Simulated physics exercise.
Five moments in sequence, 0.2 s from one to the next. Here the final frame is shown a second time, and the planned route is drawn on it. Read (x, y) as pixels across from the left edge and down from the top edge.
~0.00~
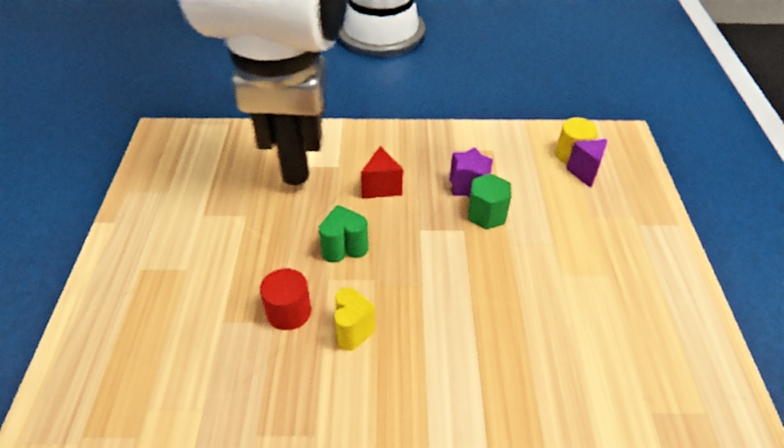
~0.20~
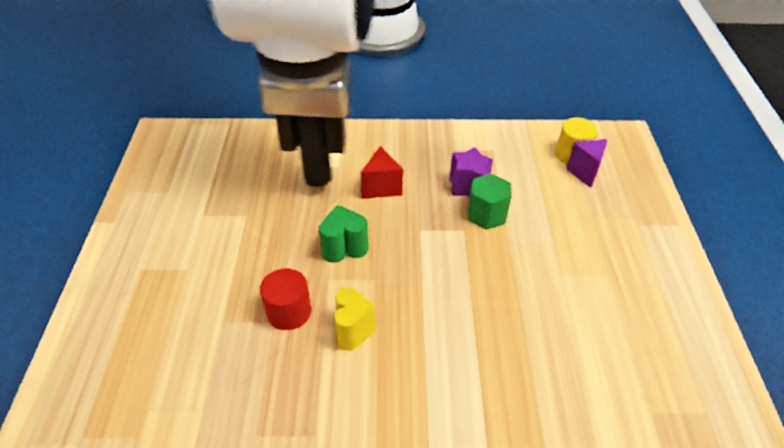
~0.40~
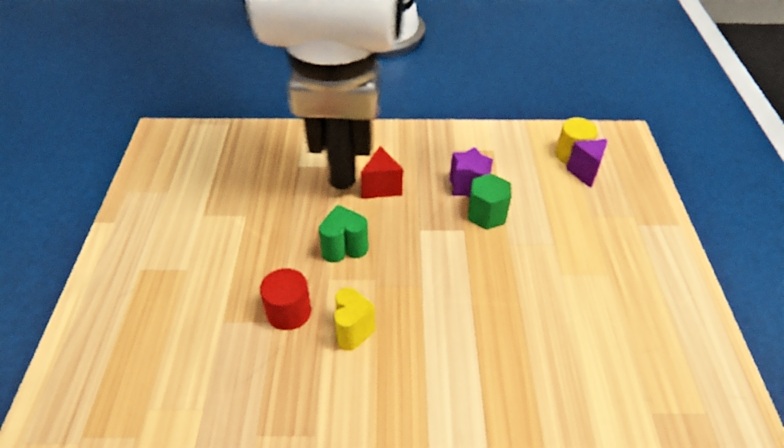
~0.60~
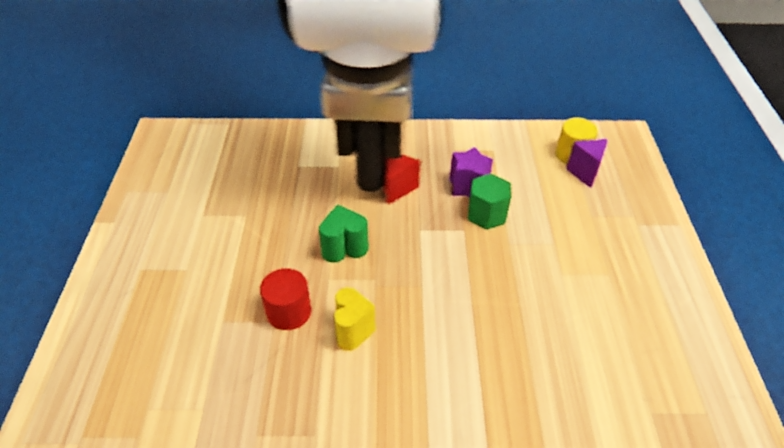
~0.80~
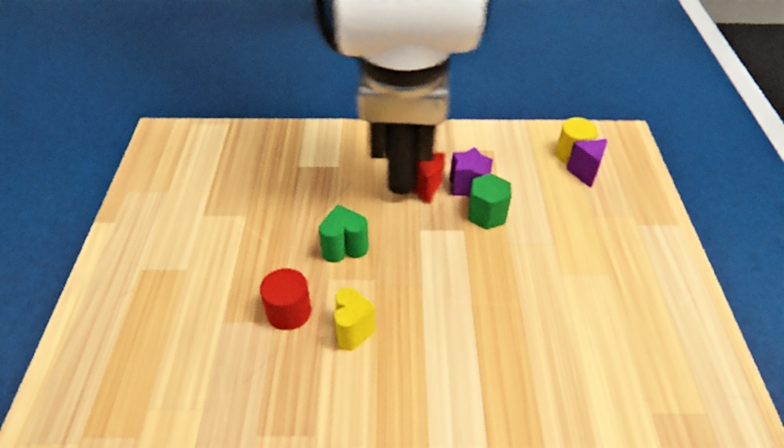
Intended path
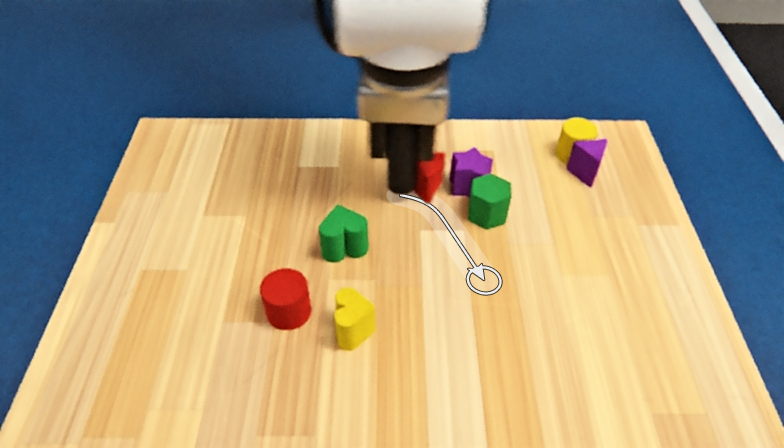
A robot arm with a dark tip moved right along the far side of a wooden board, reached the red triangle and pushed it right, close to the purple star, while the other blocks stayed still.
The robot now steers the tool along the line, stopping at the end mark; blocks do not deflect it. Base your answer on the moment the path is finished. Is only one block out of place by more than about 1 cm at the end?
Yes, that is what happens.
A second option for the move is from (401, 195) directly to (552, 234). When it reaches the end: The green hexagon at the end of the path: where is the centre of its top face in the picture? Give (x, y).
Put as a pixel place, it's (598, 213).
Path on the board, from (401, 195) via (438, 213) and (460, 245), ending at (484, 280).
On the path given first. One third of the way, tool at (440, 203); red triangle at (440, 159), turned 25° anticlockwise.
Two thirds of the way, tool at (462, 235); red triangle at (440, 159), turned 25° anticlockwise.
At the end, tool at (486, 270); red triangle at (440, 159), turned 25° anticlockwise; green hexagon in place.
